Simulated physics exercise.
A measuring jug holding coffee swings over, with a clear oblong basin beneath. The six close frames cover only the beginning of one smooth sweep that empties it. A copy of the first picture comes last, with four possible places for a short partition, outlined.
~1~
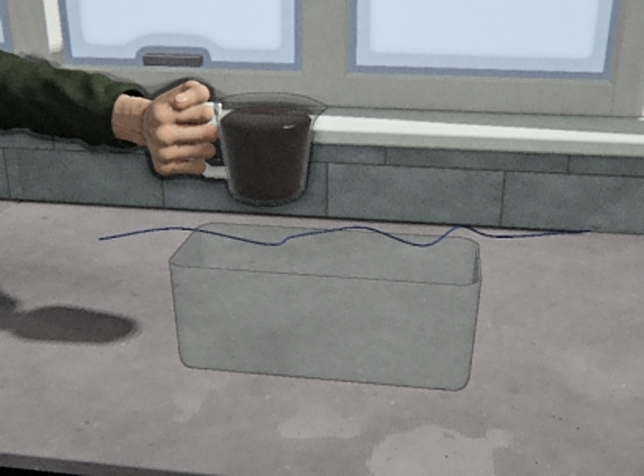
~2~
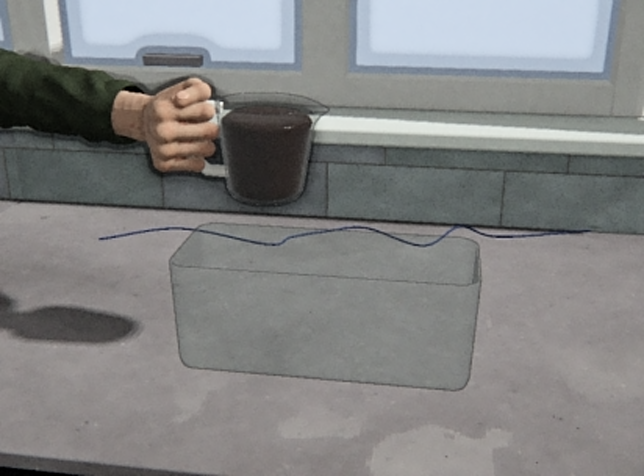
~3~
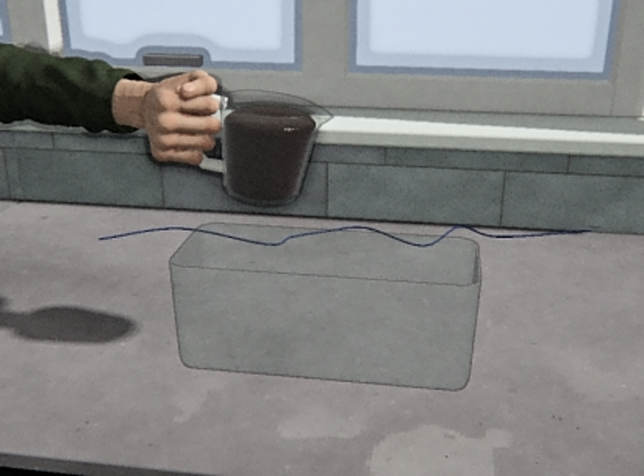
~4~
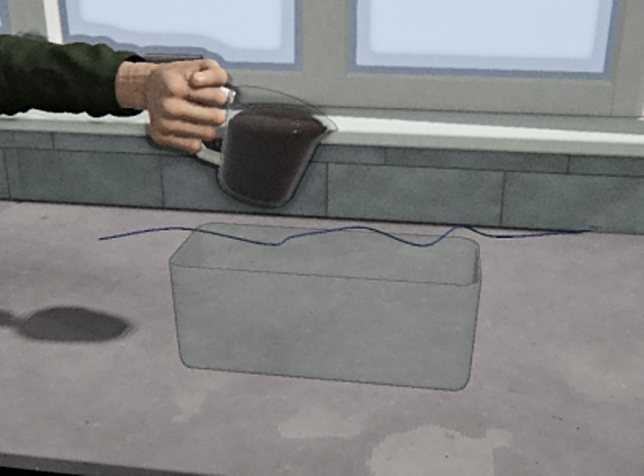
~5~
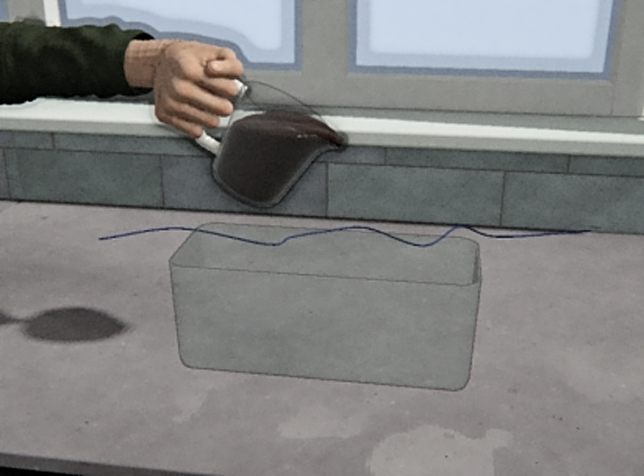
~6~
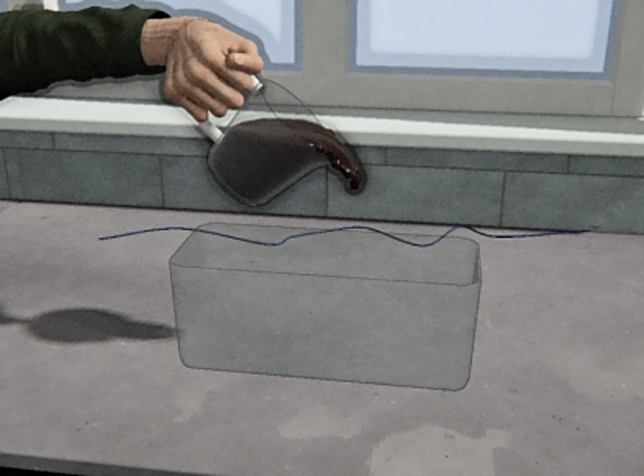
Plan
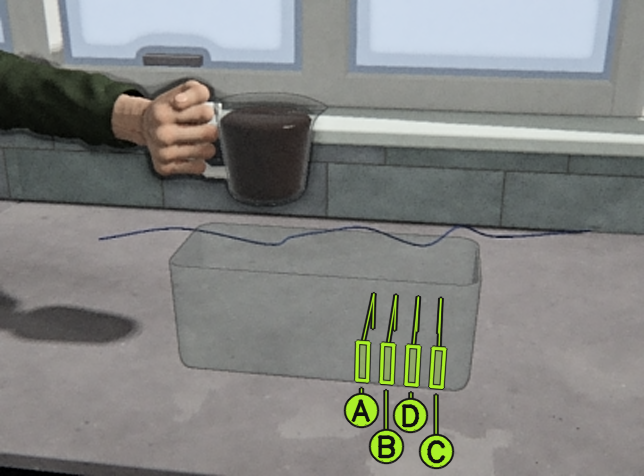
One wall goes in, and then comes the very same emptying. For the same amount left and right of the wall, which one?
Slot A.
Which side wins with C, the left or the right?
The left side.
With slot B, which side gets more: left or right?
The left side.
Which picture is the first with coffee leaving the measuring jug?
In picture 5.
On the marked copy, A at (361, 388); B at (386, 390); C at (436, 395); D at (410, 393).
With A, about 50 % ends left of the wall and 49 % right of it.
With B, about 84 % ends left of the wall and 14 % right of it.
With C, about 95 % ends left of the wall and 4 % right of it.
With D, about 96 % ends left of the wall and 4 % right of it.
